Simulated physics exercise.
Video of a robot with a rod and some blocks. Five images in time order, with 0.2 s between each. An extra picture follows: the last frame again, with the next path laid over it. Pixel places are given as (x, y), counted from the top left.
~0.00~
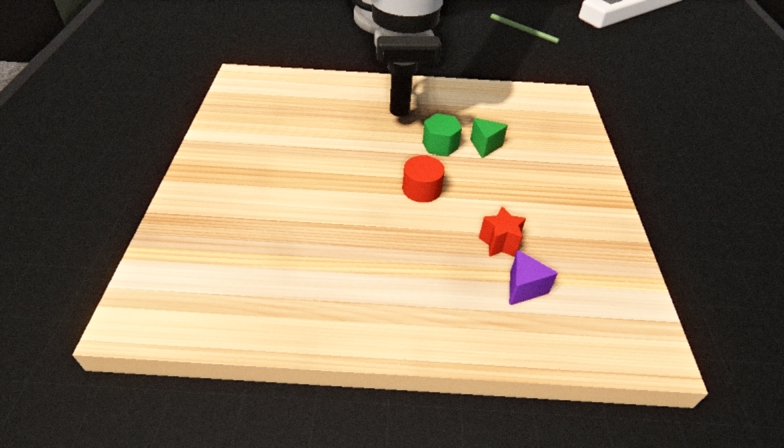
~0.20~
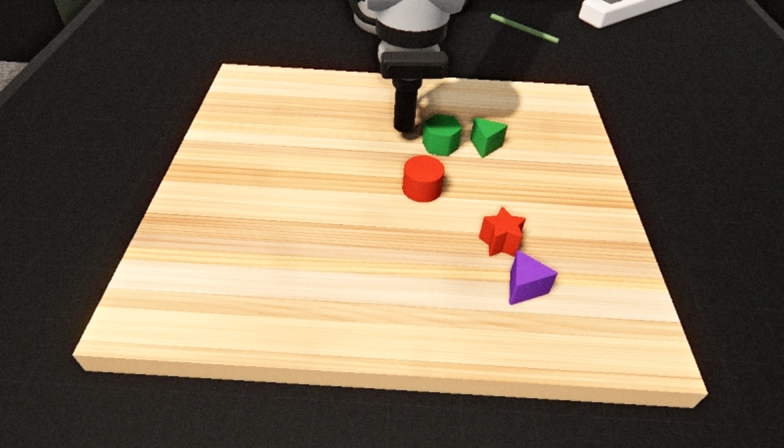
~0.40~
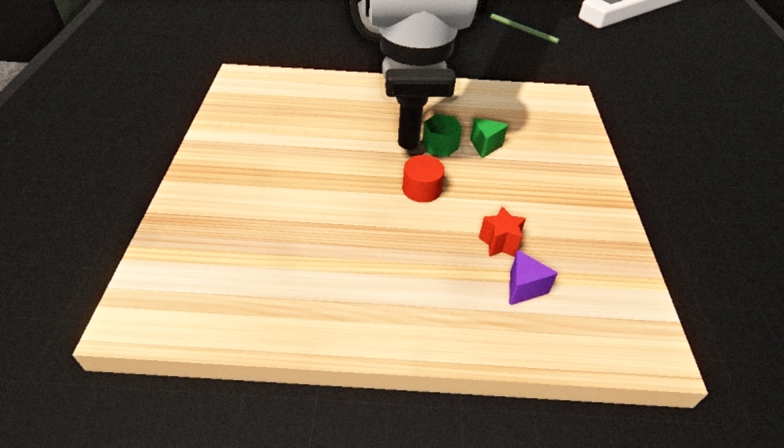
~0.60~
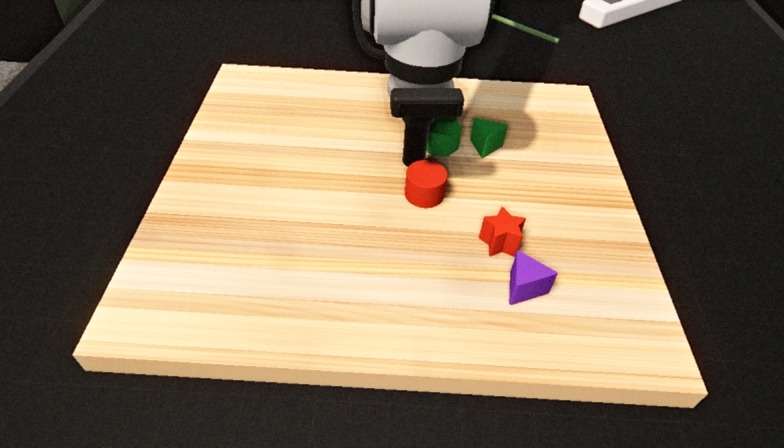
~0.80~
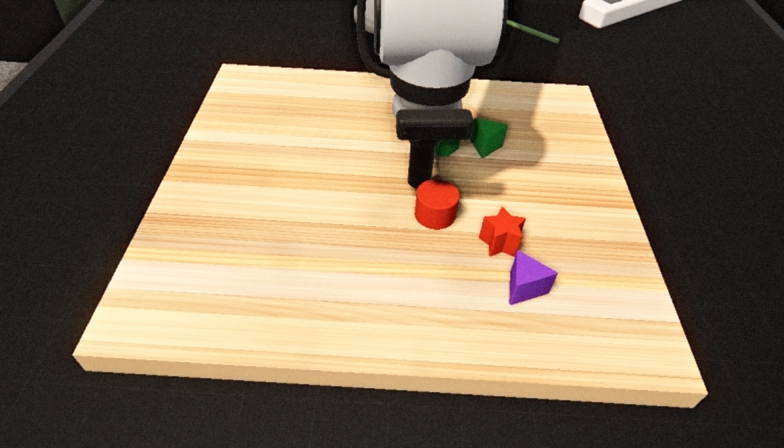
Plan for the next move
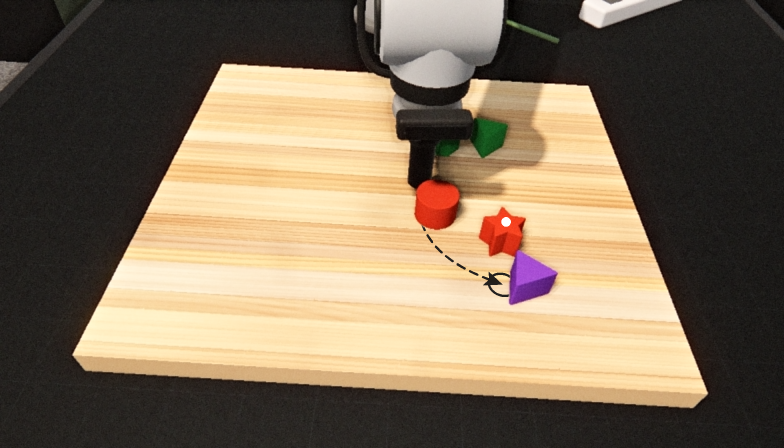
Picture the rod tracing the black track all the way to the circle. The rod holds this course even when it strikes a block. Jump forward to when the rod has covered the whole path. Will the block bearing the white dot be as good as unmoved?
Going by the path, no.
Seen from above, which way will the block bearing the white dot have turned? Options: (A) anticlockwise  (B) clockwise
My answer is option A.
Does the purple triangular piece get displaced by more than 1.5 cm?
The answer is yes.
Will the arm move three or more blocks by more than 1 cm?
Short answer: Yes.
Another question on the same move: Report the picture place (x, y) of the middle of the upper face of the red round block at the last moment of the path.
If I read the scene right, the answer is (534, 246).
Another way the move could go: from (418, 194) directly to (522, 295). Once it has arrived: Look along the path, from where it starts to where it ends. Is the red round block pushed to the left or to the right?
It's going to go right.
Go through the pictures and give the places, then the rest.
The first frame shows lower end of the rod at (400, 111), tops of blocks, red round block at (424, 168), red star block at (506, 222), purple triangular piece at (531, 269).
The second frame shows rod at (404, 127), blocks as before.
The third frame shows rod at (409, 143), blocks as before.
The fourth frame shows rod at (414, 162), red round block at (427, 173).
The fifth frame shows rod at (419, 182), red round block at (438, 193), red star block at (506, 222), purple triangular piece at (531, 269).
The drawn path runs from (418, 194) by way of (424, 229) and (454, 262) to (503, 285); the dot is on the red star block.
The first path, step by step. One third of the way, rod at (426, 217); red round block at (460, 221).
Two thirds of the way, rod at (457, 250); red round block at (495, 240); red star block at (518, 220), turned 25° anticlockwise.
At the end, rod at (506, 273); red round block at (534, 246); red star block at (526, 216), turned 70° anticlockwise; purple triangular piece at (553, 275), turned 65° clockwise.
